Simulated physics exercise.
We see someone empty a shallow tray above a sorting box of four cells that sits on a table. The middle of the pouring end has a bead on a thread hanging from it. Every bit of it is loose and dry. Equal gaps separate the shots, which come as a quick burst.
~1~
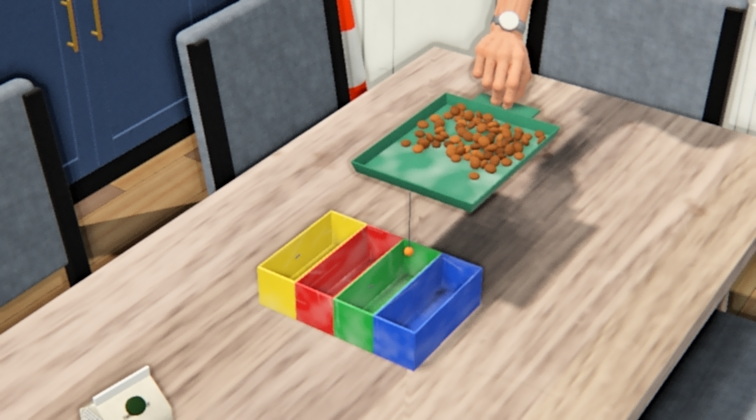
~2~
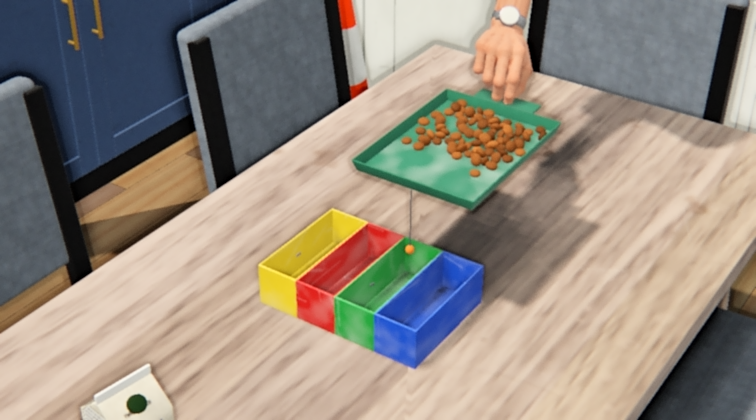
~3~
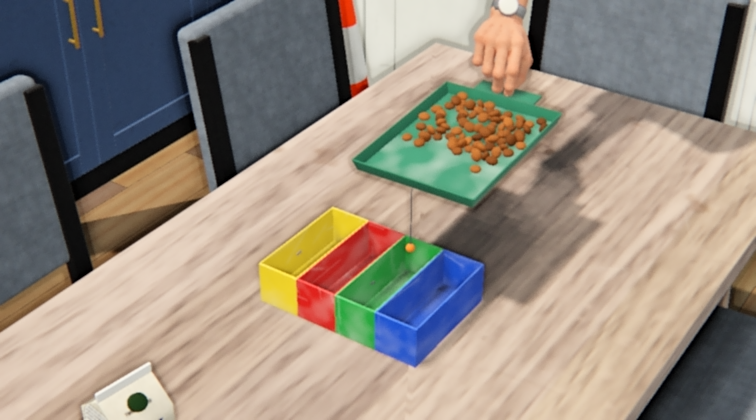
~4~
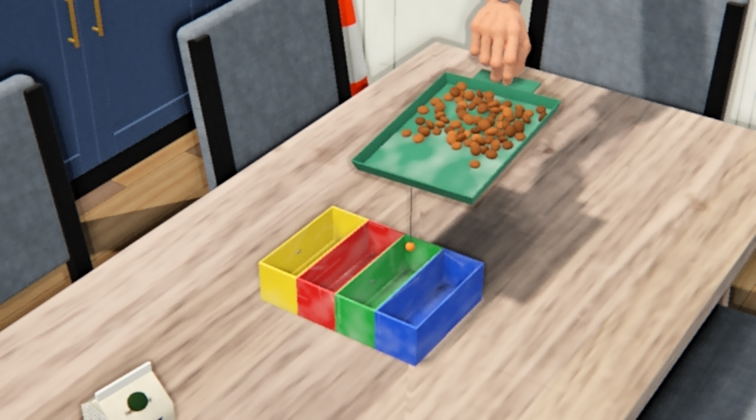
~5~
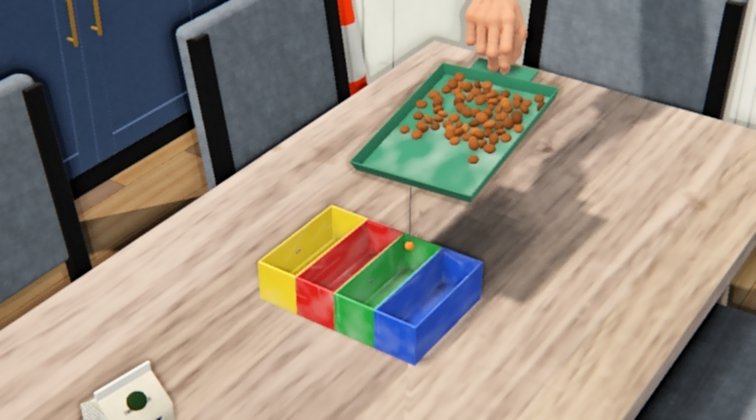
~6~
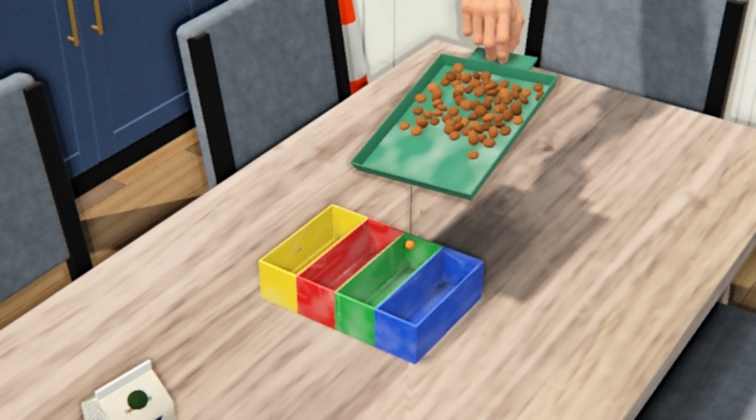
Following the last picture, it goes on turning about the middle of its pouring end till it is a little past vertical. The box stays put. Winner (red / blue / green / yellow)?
Red.
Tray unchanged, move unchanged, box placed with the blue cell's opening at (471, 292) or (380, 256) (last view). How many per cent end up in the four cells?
About 90 in a hundred, then about 90 in a hundred.
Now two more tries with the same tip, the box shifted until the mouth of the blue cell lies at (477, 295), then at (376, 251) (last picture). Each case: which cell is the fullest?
That yellow cell first, the blue one second.
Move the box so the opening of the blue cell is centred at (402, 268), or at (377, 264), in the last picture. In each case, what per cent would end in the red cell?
The first try yields 20% and the second yields 0%.
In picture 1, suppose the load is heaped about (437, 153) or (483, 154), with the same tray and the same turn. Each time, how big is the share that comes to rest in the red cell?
60 and 50 per cent.
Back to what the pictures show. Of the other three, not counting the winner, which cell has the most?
Just behind the top cell comes green.
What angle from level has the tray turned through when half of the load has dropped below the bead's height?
Around 75 degrees of turn.
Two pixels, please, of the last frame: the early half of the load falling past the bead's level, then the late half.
Half one: (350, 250), half two: (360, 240).
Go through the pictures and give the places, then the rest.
In the first picture, corners of the pouring end at (356, 161) and (471, 201), level; middle of the load at (478, 138), bits of dog kibble; bead on its thread at (409, 252); yellow cell at (277, 289); red cell at (315, 306); green cell at (354, 322); blue cell at (394, 340).
In the second picture, corners of the pouring end at (357, 159) and (472, 199), level; middle of the load at (479, 134).
In the third picture, corners of the pouring end at (357, 159) and (472, 196), tipped barely, lowest at the left corner; middle of the load at (479, 128).
In the fourth picture, corners of the pouring end at (356, 159) and (471, 194), tipped a little, lowest at the left corner; middle of the load at (478, 120).
In the fifth picture, corners of the pouring end at (355, 160) and (469, 193), tipped a little, lowest at the left corner; middle of the load at (476, 113).
In the sixth picture, corners of the pouring end at (355, 161) and (469, 191), tipped clearly, lowest at the left corner; middle of the load at (475, 105); yellow cell at (279, 283); red cell at (316, 299); green cell at (355, 316); blue cell at (396, 333).
Soon, tray tipped steeply; most on the tray; about a quarter falling or outside the box.
A while on, tray tipped right over; a small part on the tray; about a third in the red cell; about a quarter in the green cell; a small part in the yellow cell; a stray few in the blue cell; a small part falling or outside the box.
Towards the end, tray tipped past a quarter turn; about half in the red cell; about a quarter in the green cell; a small part in the yellow cell; a stray few in the blue cell; a stray few falling or outside the box.
Finally, tray tipped past a quarter turn; about half in the red cell; about a quarter in the green cell; a small part in the yellow cell; a stray few in the blue cell; a stray few outside the box.
